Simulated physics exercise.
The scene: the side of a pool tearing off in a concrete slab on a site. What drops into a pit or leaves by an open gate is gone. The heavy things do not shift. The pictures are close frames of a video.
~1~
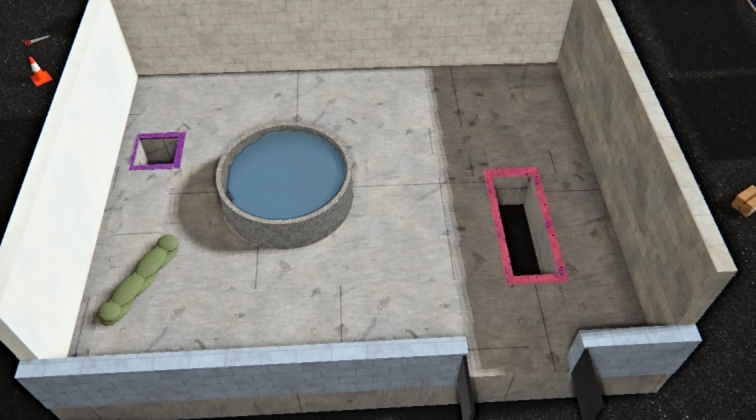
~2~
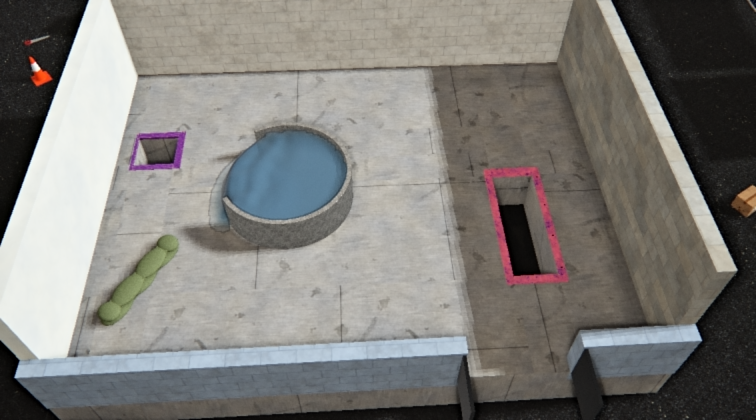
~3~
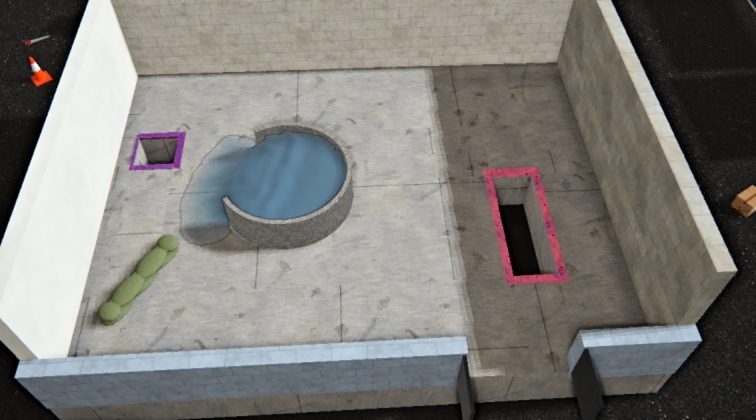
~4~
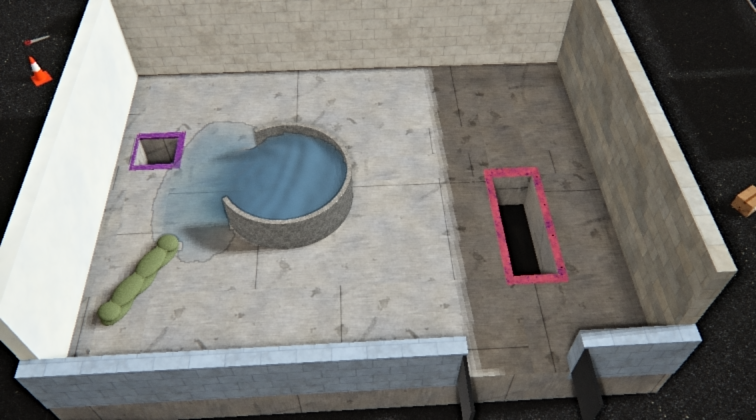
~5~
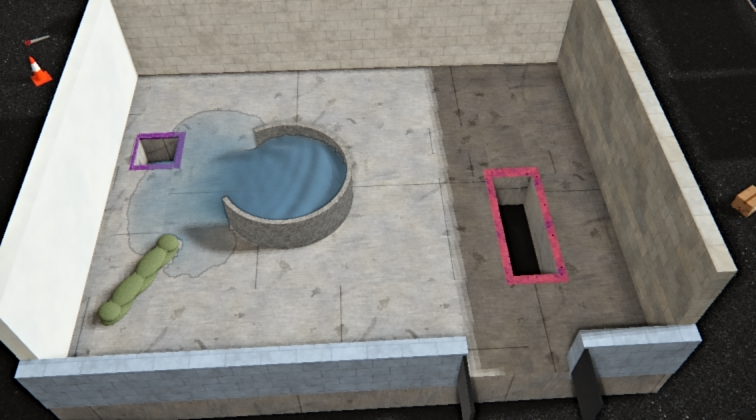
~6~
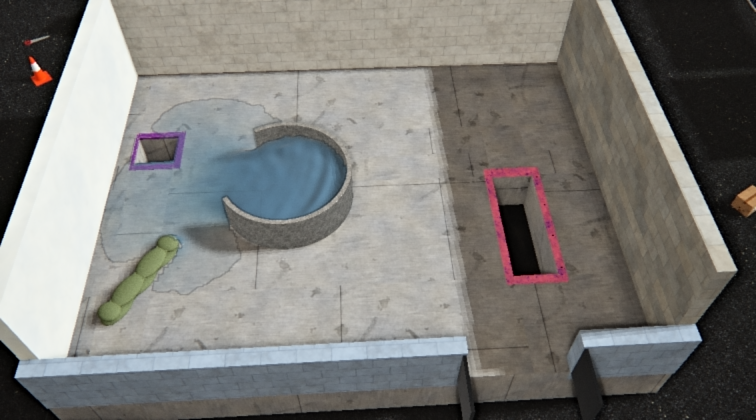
In the video, a round stone pool stands full on a walled concrete slab, then its left side opens and water pours out, spreading leftward across the floor around a purple-edged pit and the end of a green hedge.
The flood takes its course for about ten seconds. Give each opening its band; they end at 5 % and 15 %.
One by one: The gate takes not even 5 %; the purple pit takes above 15 %; the pink pit takes not even 5 %.
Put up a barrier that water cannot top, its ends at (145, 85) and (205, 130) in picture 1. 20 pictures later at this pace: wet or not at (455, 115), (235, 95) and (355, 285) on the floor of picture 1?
In that order: Free of water, awash, no water.
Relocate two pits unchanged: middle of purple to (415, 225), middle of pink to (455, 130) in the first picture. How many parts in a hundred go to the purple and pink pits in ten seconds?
Parts in a hundred: Purple 4, pink 10.
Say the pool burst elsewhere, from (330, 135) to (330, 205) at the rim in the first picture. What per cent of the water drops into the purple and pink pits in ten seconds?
Parts in a hundred: Purple 0, pink 35.
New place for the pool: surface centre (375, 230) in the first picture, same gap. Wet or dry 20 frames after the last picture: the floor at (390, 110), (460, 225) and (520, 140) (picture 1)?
In turn: Free of water, no water, no water.
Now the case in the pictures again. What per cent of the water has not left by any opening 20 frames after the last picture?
Near 76 in a hundred.
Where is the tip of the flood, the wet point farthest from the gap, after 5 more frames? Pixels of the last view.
Near (138, 81).
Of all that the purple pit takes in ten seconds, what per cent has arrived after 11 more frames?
I make it 35 per cent.
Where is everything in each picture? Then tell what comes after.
The round tank at (285, 173) is whole and still, in the first picture.
The front is at (225, 229), out from the gap at (229, 179), in the second picture.
Water pours out at (230, 181) and has run to (197, 239), in the third picture.
The front is at (212, 126), out from the gap at (230, 182), in the fourth picture.
The front is at (197, 117), out from the gap at (230, 182), in the fifth picture.
Water pours out at (230, 182) and has run to (179, 109), in the sixth picture.
A moment on, water covers 20 % of the floor; the gate 0 %, the purple pit 6 %, the pink pit 0 %.
Next, water covers 20 % of the floor; the gate 0 %, the purple pit 14 %, the pink pit 0 %.
Then, water covers 25 % of the floor; the gate 0 %, the purple pit 24 %, the pink pit 0 %.
Later, water covers 60 % of the floor; the gate 0 %, the purple pit 35 %, the pink pit 0 %.
In the end, water covers 75 % of the floor; the gate 0 %, the purple pit 42 %, the pink pit 0 %.
